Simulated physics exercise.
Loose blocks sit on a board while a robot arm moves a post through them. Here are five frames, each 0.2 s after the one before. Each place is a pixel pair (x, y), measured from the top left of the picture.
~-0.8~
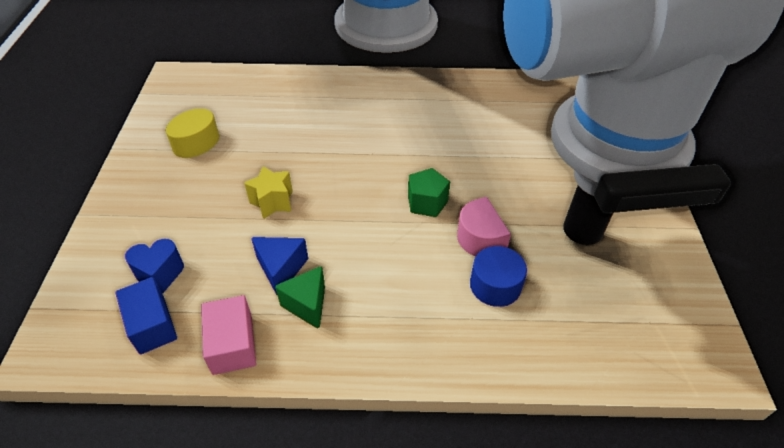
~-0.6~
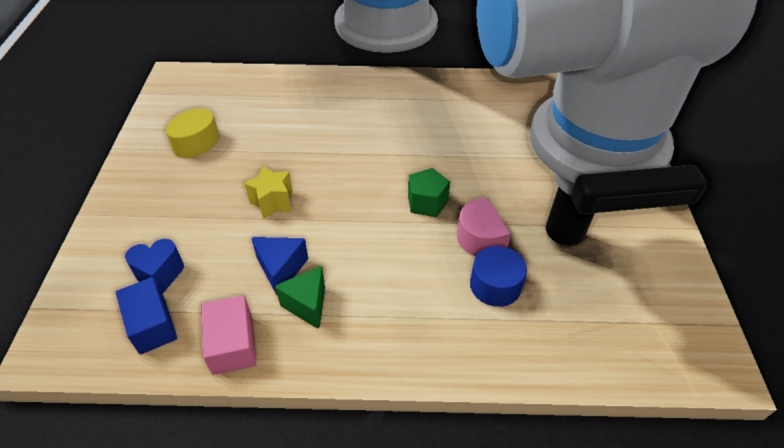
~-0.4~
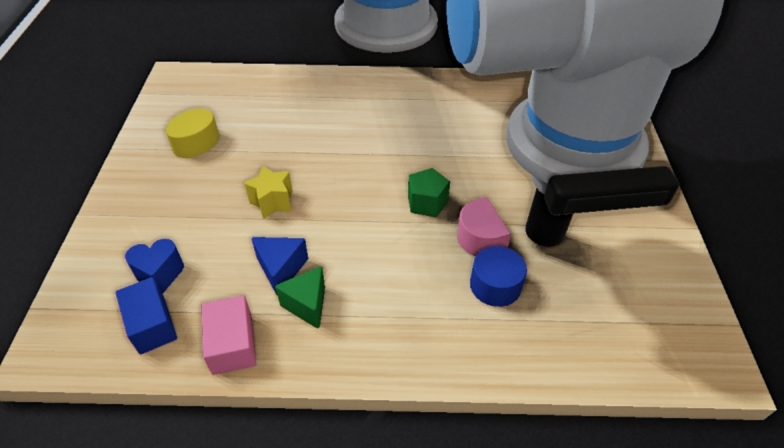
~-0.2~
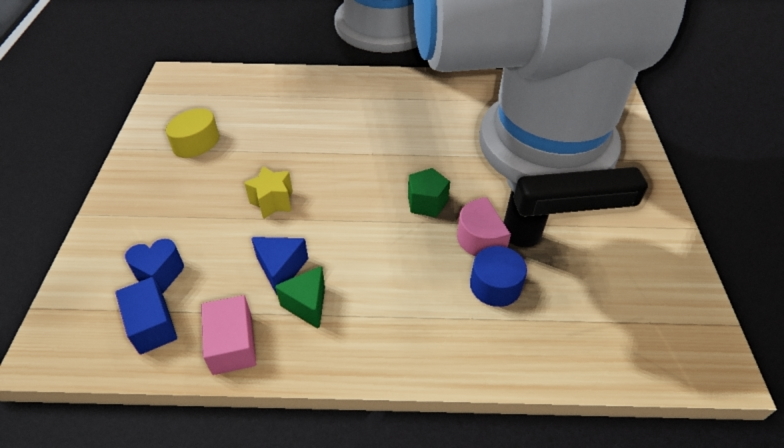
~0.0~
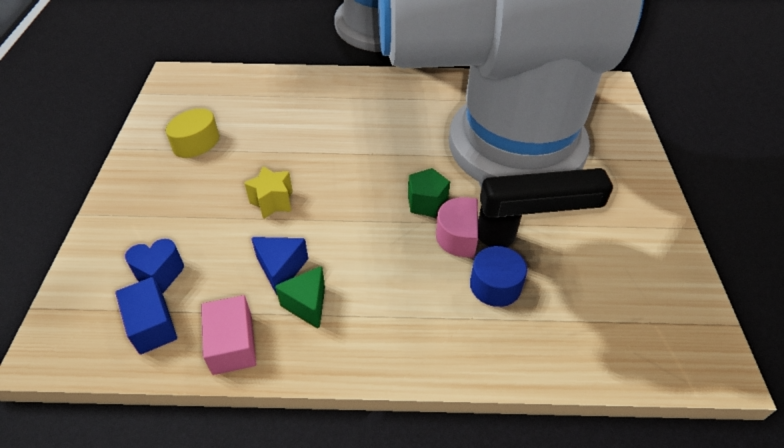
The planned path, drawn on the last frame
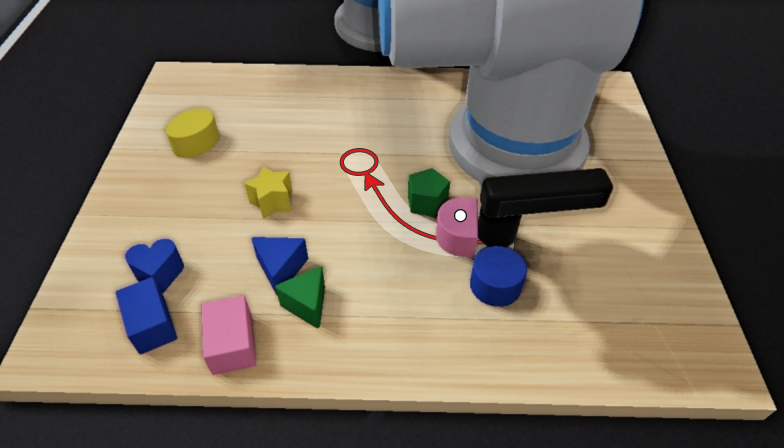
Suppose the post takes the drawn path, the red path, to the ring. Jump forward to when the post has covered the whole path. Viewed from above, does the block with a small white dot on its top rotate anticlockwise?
Yes, it checks out.
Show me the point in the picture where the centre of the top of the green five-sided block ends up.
Its top centre lands on (416, 164).
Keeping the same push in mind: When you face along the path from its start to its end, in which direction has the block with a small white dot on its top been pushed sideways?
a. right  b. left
The one that fits is b, left.
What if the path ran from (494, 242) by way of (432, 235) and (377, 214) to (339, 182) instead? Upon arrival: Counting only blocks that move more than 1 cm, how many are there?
Answer: Two blocks.
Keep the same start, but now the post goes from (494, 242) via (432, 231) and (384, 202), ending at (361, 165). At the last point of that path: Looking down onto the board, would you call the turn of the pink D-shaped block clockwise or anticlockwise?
Looking down, my answer is that the pink D-shaped block rotates anticlockwise.
The line goes from (494, 242) over (428, 236) and (383, 201) to (359, 162); the dot is on the pink D-shaped block.
What follows on the original path. One third of the way, post (427, 227); green five-sided block (418, 174), turned 50° clockwise; pink D-shaped block (393, 204), turned 25° clockwise.
Two thirds of the way, post (383, 192); green five-sided block (417, 166), turned 90° clockwise; pink D-shaped block (347, 186), turned 20° anticlockwise.
At the end, post (359, 153); green five-sided block (416, 164), turned 100° clockwise; pink D-shaped block (345, 185), turned 25° anticlockwise; blue round block unmoved.
